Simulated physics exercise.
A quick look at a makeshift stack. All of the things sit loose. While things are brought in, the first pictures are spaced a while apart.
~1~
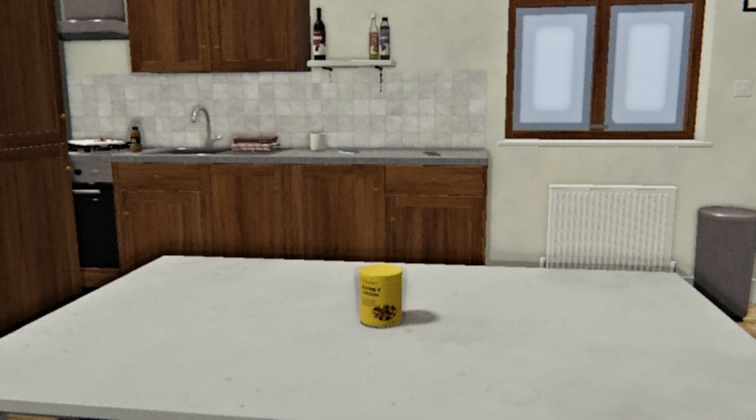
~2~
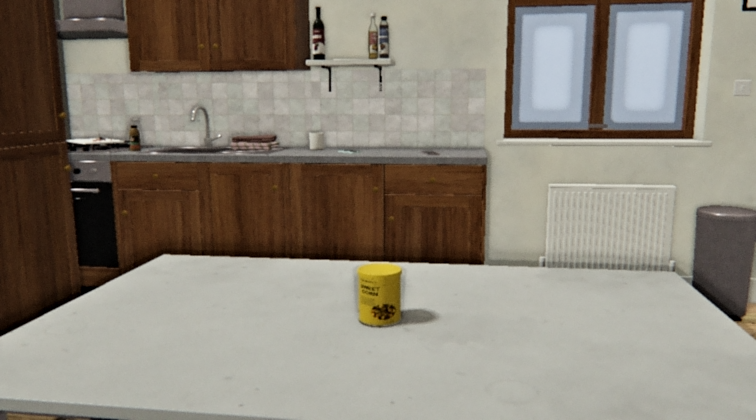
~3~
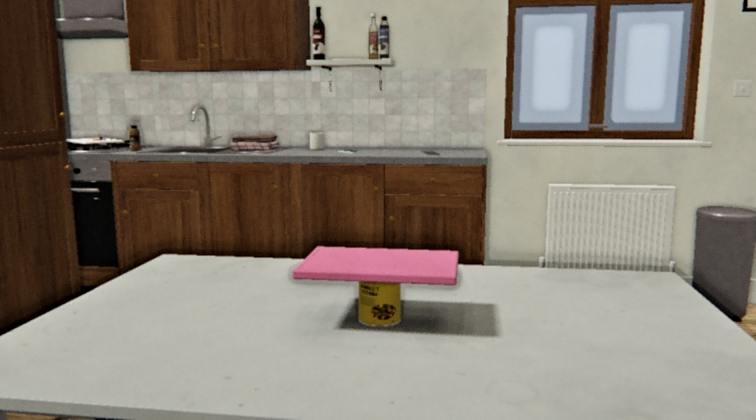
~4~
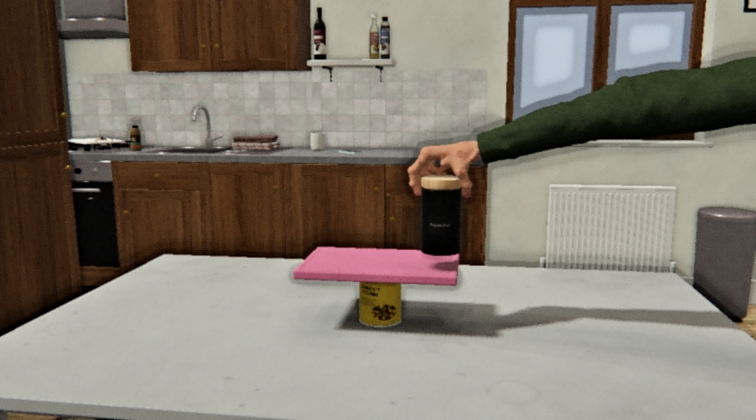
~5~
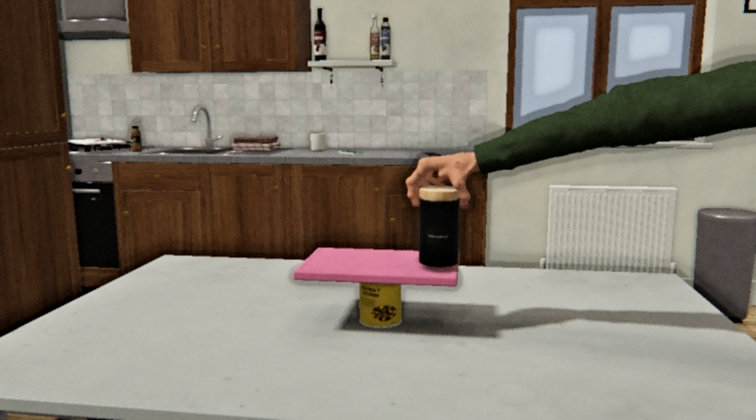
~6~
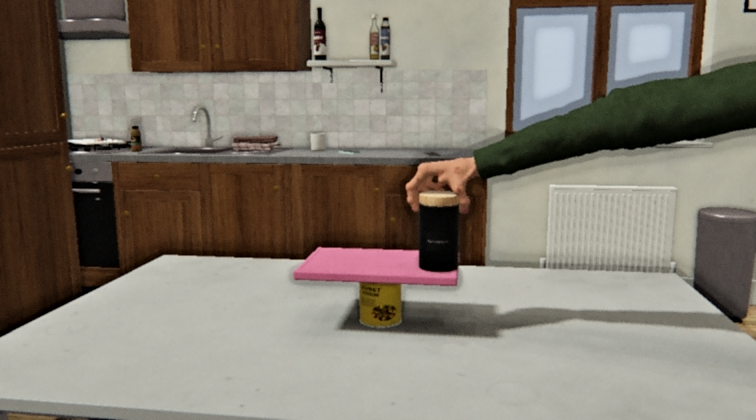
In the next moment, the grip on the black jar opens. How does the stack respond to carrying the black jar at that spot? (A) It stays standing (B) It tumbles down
The answer is B.
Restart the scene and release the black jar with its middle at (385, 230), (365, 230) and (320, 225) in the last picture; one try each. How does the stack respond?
With the first release it stays steady; with the second it stays steady; with the third it tips over.
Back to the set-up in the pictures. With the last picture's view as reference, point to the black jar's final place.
It ends up close to (517, 291).
Then, 0.50 s after the last picture, black jar now fallen; pink lid on its side.
Then, 1.00 s after the last picture, pink lid upside down.
At rest, fallen, pink lid and black jar; yellow tin in place. Seen from the same camera at the end, black jar near (517, 291). The stack gives way.
